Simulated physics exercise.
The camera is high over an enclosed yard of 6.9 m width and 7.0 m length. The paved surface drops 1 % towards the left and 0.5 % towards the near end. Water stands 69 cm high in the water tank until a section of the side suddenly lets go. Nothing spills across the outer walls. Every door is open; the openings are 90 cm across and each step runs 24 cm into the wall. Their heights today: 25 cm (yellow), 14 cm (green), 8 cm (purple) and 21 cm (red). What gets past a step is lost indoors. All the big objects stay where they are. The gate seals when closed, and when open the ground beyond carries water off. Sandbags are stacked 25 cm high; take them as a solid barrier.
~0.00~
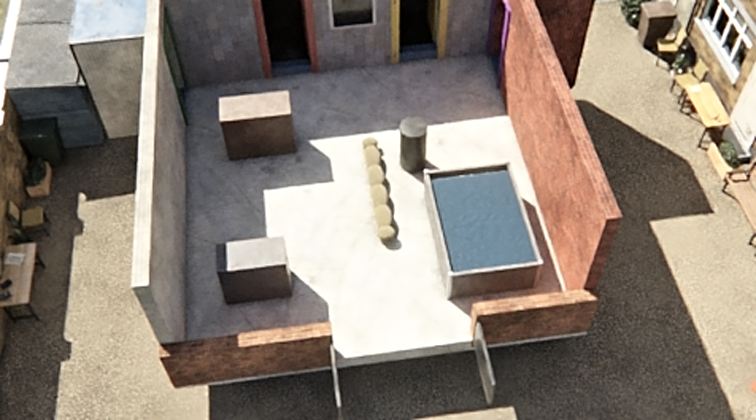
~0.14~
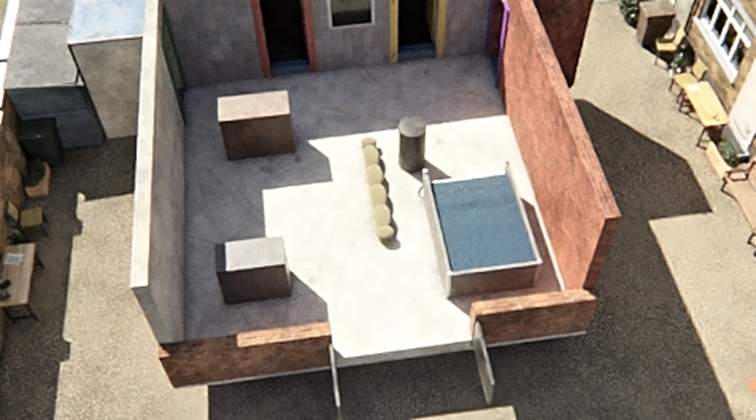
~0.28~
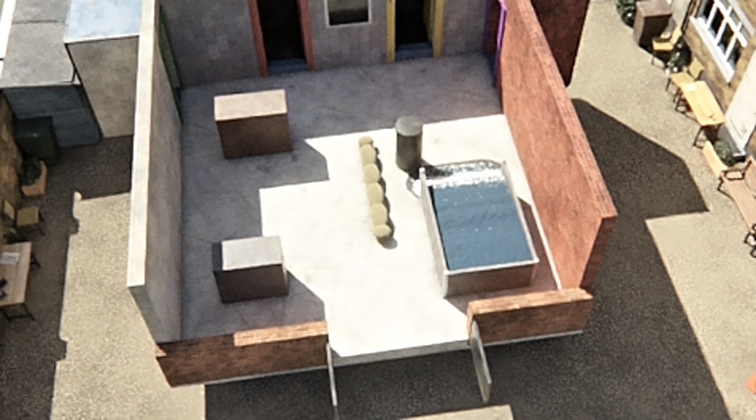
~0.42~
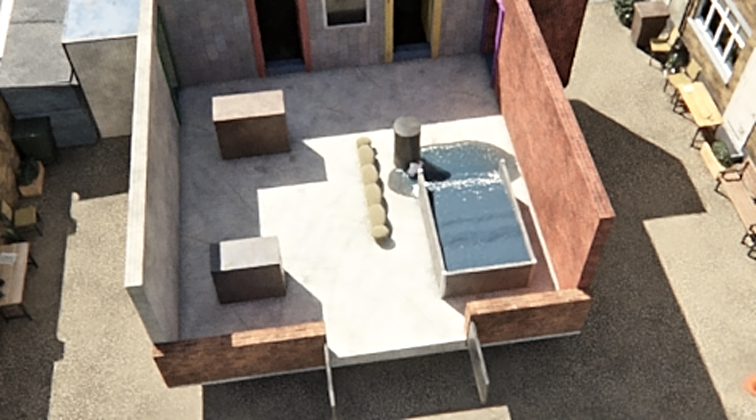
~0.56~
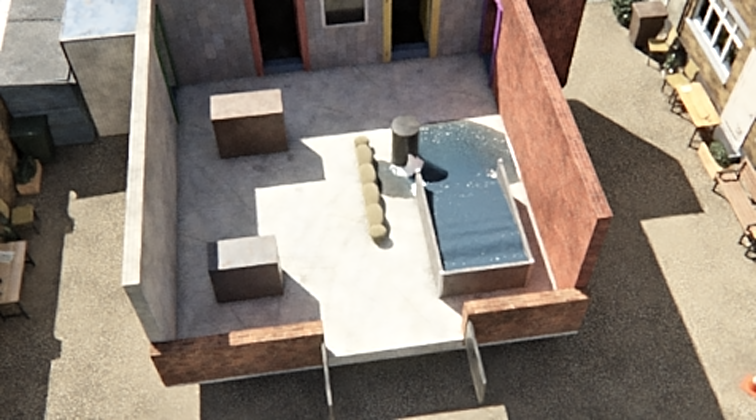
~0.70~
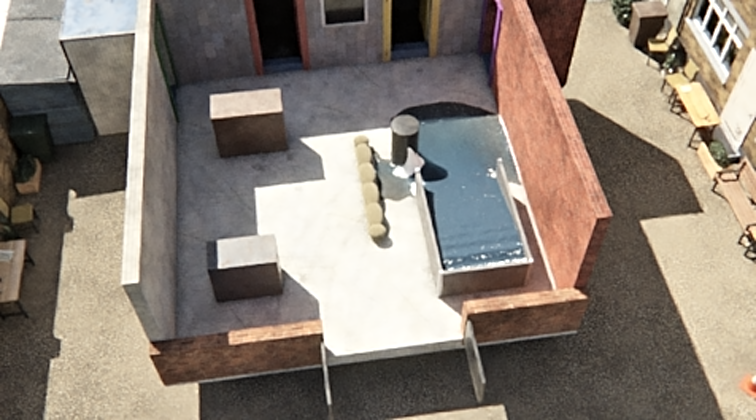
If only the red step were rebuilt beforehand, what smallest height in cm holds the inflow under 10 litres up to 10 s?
Some 5.5 cm above the ground.
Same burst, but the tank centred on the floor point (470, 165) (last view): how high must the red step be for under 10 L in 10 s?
About 7.5 cm.
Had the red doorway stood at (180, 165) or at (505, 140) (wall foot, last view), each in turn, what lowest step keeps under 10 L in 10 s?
About 8.5 and 14.0 cm.
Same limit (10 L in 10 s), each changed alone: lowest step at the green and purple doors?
About 18 cm at green and 33 cm at purple.
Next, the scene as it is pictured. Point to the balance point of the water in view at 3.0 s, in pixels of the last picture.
Around (436, 142).
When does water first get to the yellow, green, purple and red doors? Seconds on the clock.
Yellow 1.1 s, green 3.6 s, purple 1.2 s, red 2.2 s.
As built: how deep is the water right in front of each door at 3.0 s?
Depths in cm: Yellow 27, green 0, purple 26, red 7.
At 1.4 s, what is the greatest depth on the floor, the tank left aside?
Roughly 38 cm.
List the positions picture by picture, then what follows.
In the first frame, still water, 69 cm deep, in the water tank at (481, 218); the red door at (288, 40) is dry.
In the second frame, the gap is on the far side, the front 0.3 m out at a hidden place; the back of the water tank holds 69 cm.
In the third frame, water pours out on the far side and has run 0.7 m, to (419, 171); about 11 cm deep outside, 69 cm at the back.
In the fourth frame, the front is at (423, 148), 1.3 m from the gap on the far side; 2.4 m2 of floor is wet, 69 cm left at the back.
In the fifth frame, the gap is on the far side, the front 1.9 m out at (430, 125); the back of the water tank holds 67 cm.
In the sixth frame, the front is at (423, 107), 2.4 m from the gap on the far side; 5.1 m2 of floor is wet, 60 cm left at the back; the red door at (279, 38), 5.1 m from the gap, is still 3.0 m from the nearest water.
After 1.4 s water covers 25 % of the floor, deepest (38 cm) near (418, 172); it has not reached the red door.
After 3.0 s water covers 35 % of the floor, deepest (34 cm) near (463, 57); 7 cm at the red door, 0 litres in over its 21 cm step.
After 10.0 s water covers 90 % of the floor, deepest (14 cm) near (178, 100); 9 cm at the red door, 0 litres in over its 21 cm step.
At the red door as built, the water arrived by 2.3 s and peaked near 9 cm at 9.8 s.
With a step of 5 cm, 12 litres would have come in within the 10 s; with 6 cm, 7 litres. So under 10 litres takes about 5.5 cm.
